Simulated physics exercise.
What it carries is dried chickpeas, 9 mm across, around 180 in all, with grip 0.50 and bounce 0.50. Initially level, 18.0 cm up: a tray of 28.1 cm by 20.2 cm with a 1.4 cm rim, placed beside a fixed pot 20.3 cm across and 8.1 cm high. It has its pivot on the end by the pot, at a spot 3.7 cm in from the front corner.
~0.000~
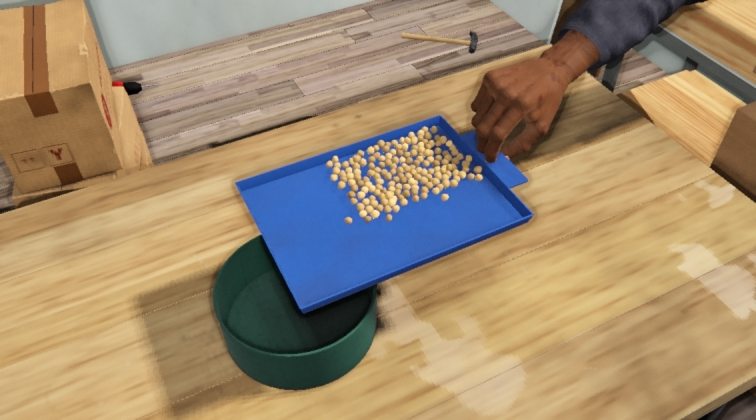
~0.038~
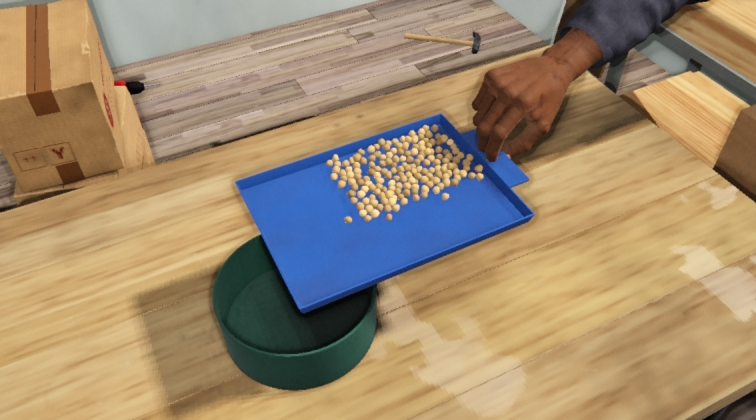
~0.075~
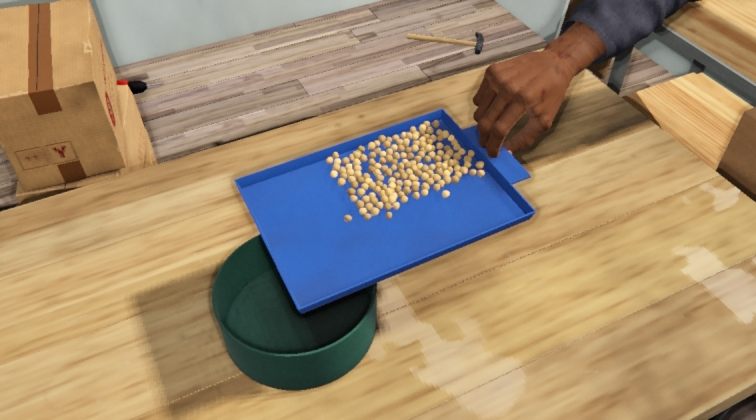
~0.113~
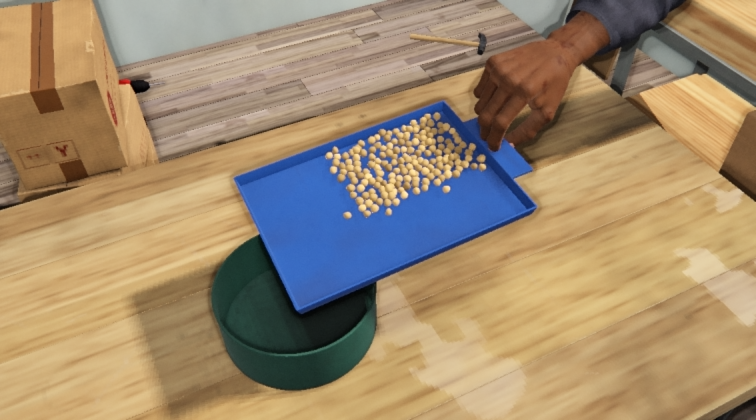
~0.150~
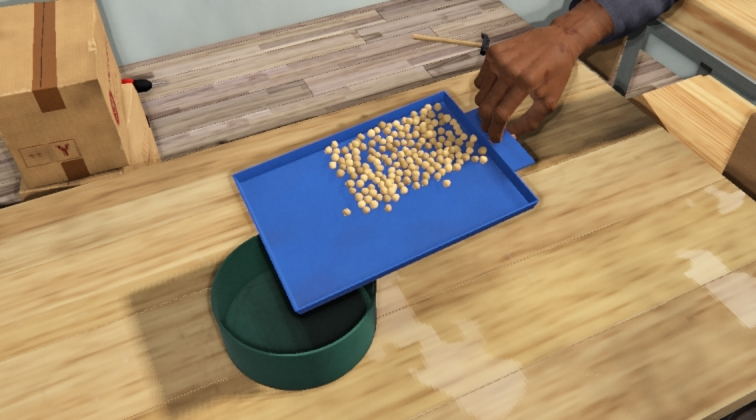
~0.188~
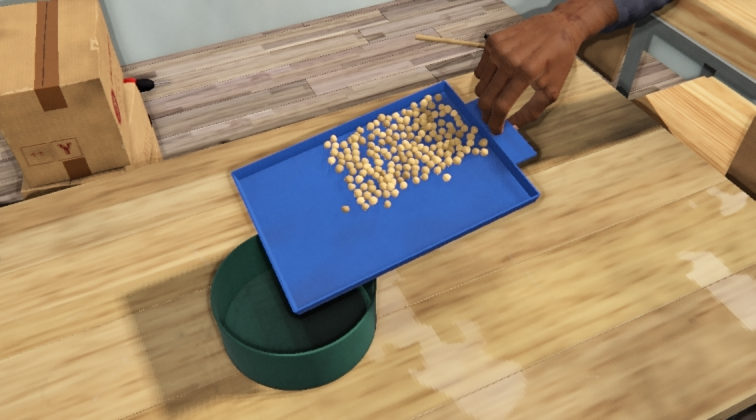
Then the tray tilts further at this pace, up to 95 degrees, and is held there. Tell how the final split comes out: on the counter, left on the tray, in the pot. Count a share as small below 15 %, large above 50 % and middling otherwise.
Counter: Large. Left on the tray: Small. Pot: Small.
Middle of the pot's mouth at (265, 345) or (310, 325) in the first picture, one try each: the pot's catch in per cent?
Roughly 95 per cent, then 65 per cent.
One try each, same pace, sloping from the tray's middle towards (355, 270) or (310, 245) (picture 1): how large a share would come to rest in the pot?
Roughly 0 per cent on the first try and 45 per cent on the second.
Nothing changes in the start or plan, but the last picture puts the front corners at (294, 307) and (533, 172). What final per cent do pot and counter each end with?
Pot 20 % / counter 75 %.
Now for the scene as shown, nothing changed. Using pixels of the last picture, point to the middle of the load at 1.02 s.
(279, 387) or thereabouts.
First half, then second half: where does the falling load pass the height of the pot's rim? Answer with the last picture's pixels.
Early half: About (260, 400); late half: (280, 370).
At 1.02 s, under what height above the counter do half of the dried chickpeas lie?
Median height: Approx. 6 cm.
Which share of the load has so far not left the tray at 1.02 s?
I'd say close to 45 per cent.
Then, at 0.69 s, tilt 51 degrees; the tray holds 100 %, the pot 0 %.
After 1.02 s, tilt 77 degrees; the tray holds 45 %, the pot 0 %.
After 1.45 s, tilt 95 degrees; the tray holds 10 %, the pot 0 %.
At rest (2.2 s), counter 95 %, tray 0 %, pot 5 %.
